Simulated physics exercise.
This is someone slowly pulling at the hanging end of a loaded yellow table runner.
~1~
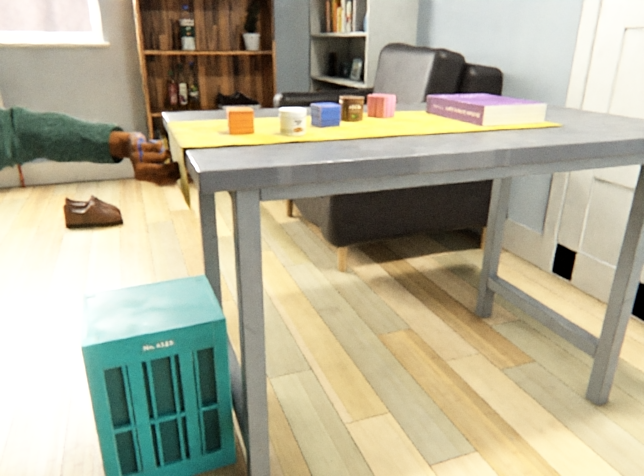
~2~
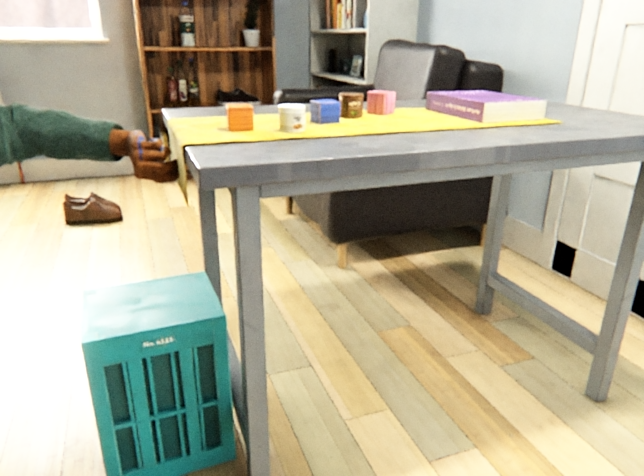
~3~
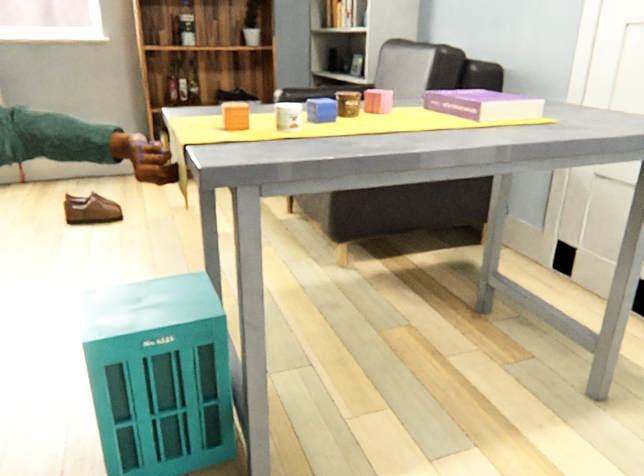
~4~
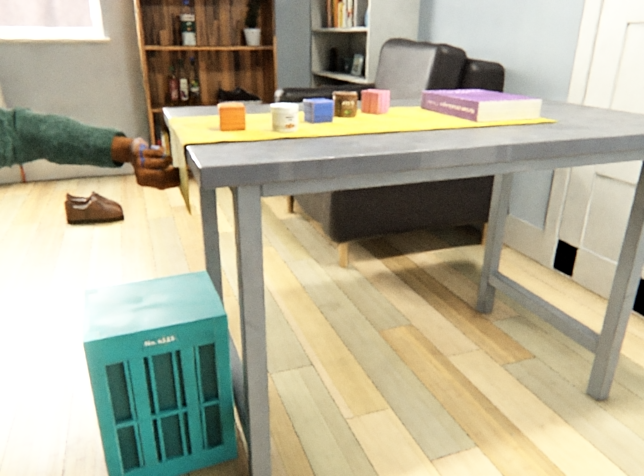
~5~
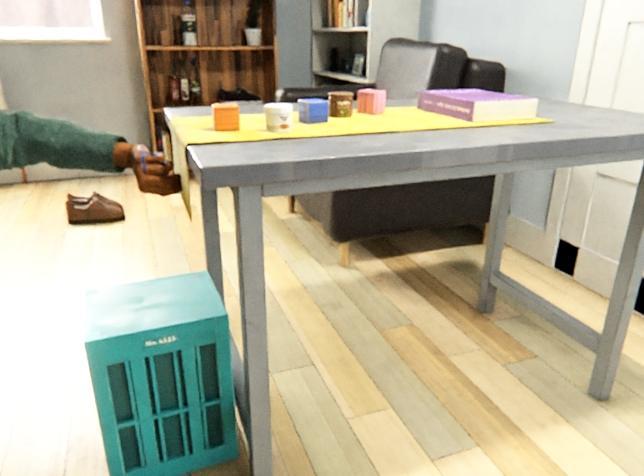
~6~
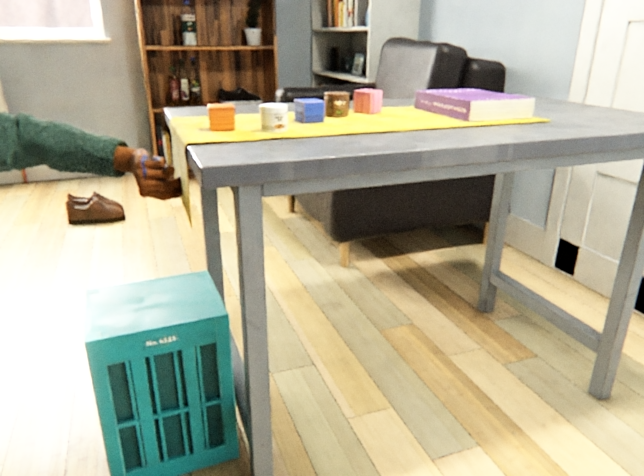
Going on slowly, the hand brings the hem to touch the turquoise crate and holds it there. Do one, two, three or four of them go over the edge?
Two things are going to come down.
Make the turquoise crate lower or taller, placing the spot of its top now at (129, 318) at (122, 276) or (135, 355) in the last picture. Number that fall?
Counts: 1 / 3.
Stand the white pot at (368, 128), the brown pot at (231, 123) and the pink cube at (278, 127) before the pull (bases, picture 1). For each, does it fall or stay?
The white pot holds on, the brown pot is carried off, the pink cube tumbles off.
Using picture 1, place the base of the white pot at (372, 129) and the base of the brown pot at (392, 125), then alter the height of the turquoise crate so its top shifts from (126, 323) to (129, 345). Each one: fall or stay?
White pot stays, brown pot stays.
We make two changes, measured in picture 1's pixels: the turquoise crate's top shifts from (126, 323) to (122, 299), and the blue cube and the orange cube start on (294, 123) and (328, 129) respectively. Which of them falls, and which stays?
The blue cube stays aboard, and the orange cube stays aboard.
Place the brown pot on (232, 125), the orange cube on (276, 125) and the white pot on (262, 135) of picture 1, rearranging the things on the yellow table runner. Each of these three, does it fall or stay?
The brown pot will end up down, the orange cube will end up down, and the white pot will end up down.
Soon after, hem near (185, 229); all still up.
Then, hem near (187, 272); orange cube gone.
Further on, hem on the crate; orange cube and white pot gone.
At rest, hem on the crate; orange cube and white pot gone. Over the edge go two.
